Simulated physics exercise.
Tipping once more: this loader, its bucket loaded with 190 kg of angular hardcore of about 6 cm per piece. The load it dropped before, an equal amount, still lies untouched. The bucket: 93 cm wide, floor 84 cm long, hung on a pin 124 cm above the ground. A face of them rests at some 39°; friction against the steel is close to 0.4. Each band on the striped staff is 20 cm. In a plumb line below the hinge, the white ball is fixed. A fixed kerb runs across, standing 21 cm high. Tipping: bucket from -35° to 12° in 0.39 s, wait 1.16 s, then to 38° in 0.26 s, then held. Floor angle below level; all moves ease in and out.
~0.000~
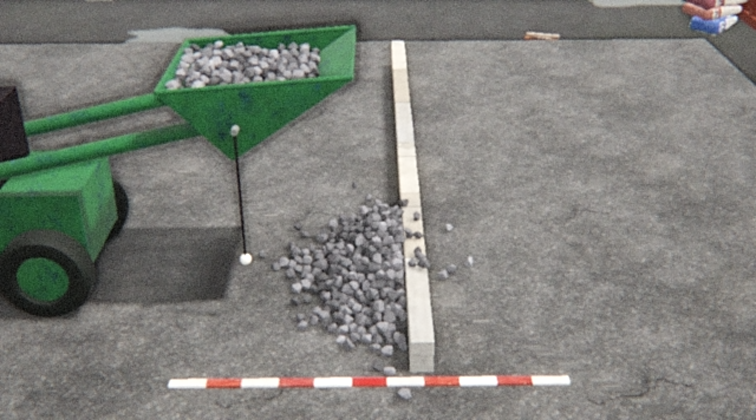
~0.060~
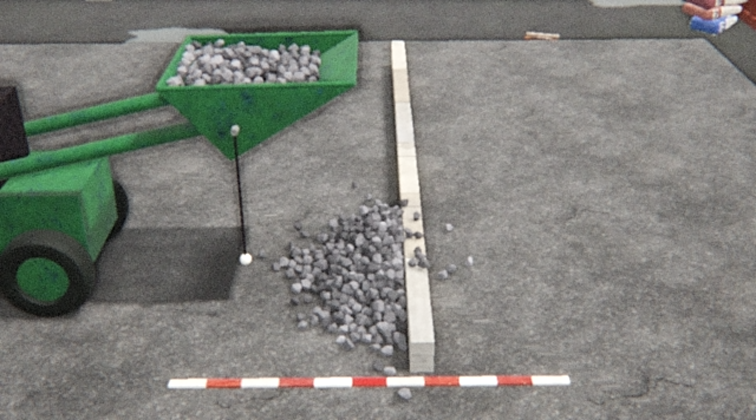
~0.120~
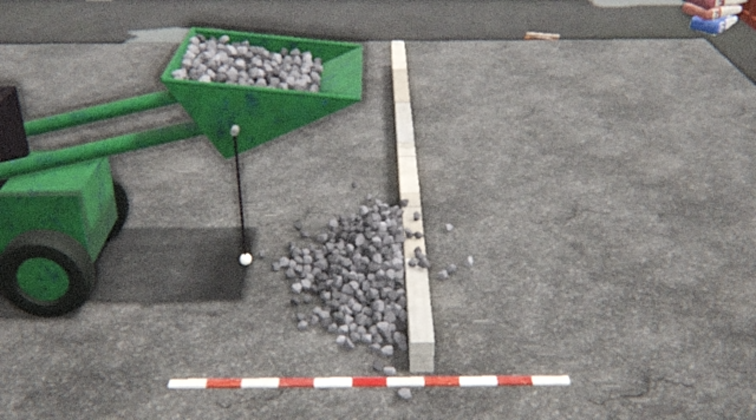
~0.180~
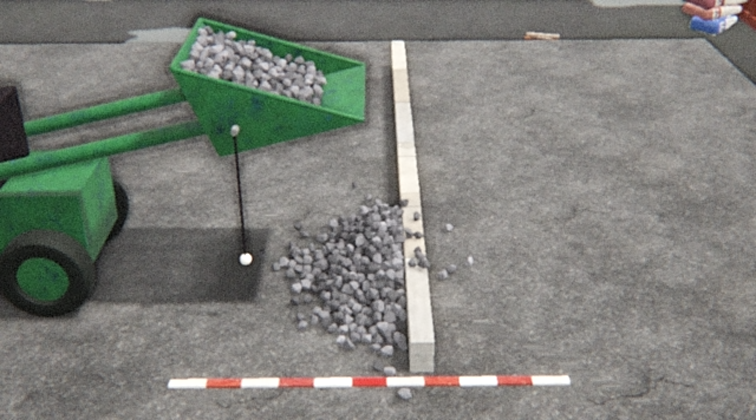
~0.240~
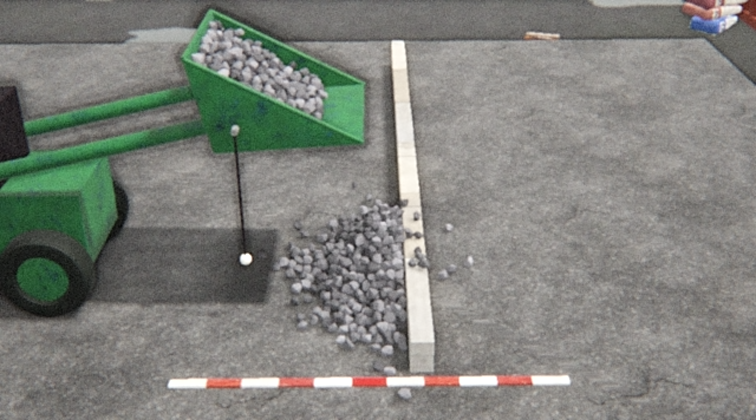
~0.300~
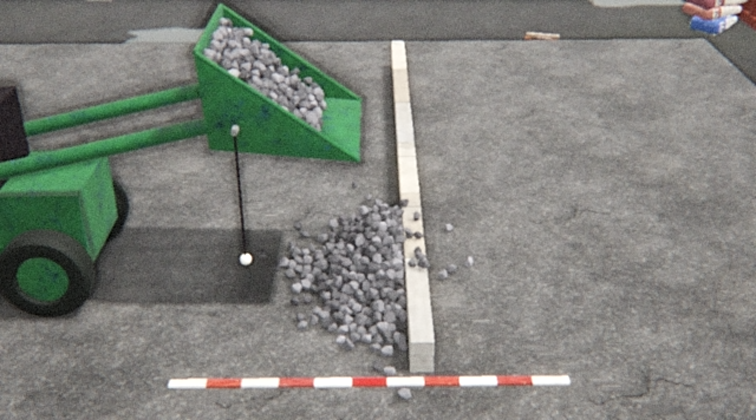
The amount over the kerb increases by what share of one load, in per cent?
By about 15 per cent of a load.
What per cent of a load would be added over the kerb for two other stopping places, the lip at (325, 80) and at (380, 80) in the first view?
Some 5 percent first and 40 percent second.
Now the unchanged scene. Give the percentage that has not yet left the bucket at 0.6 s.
100 %.
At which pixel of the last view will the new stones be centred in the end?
I'd point to about (374, 250).
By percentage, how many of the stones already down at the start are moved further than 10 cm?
I'd say roughly 0 per cent of them.
After 0.4 s the floor is at 12°; in per cent of one load, 100 in the bucket, 99 on this side of the kerb, 1 over the kerb; the foremost stones are at (436, 250).
After 0.6 s the floor is at 12°; in per cent of one load, 100 in the bucket, 99 on this side of the kerb, 1 over the kerb; the foremost stones are at (436, 250).
After 2.3 s the floor is at 38°; in per cent of one load, 36 in the bucket, 162 on this side of the kerb, 2 over the kerb; the foremost stones are at (476, 258).
After 4.7 s the floor is at 38°; in per cent of one load, 0 in the bucket, 184 on this side of the kerb, 16 over the kerb; the foremost stones are at (526, 249). Net gain over the kerb, 15.
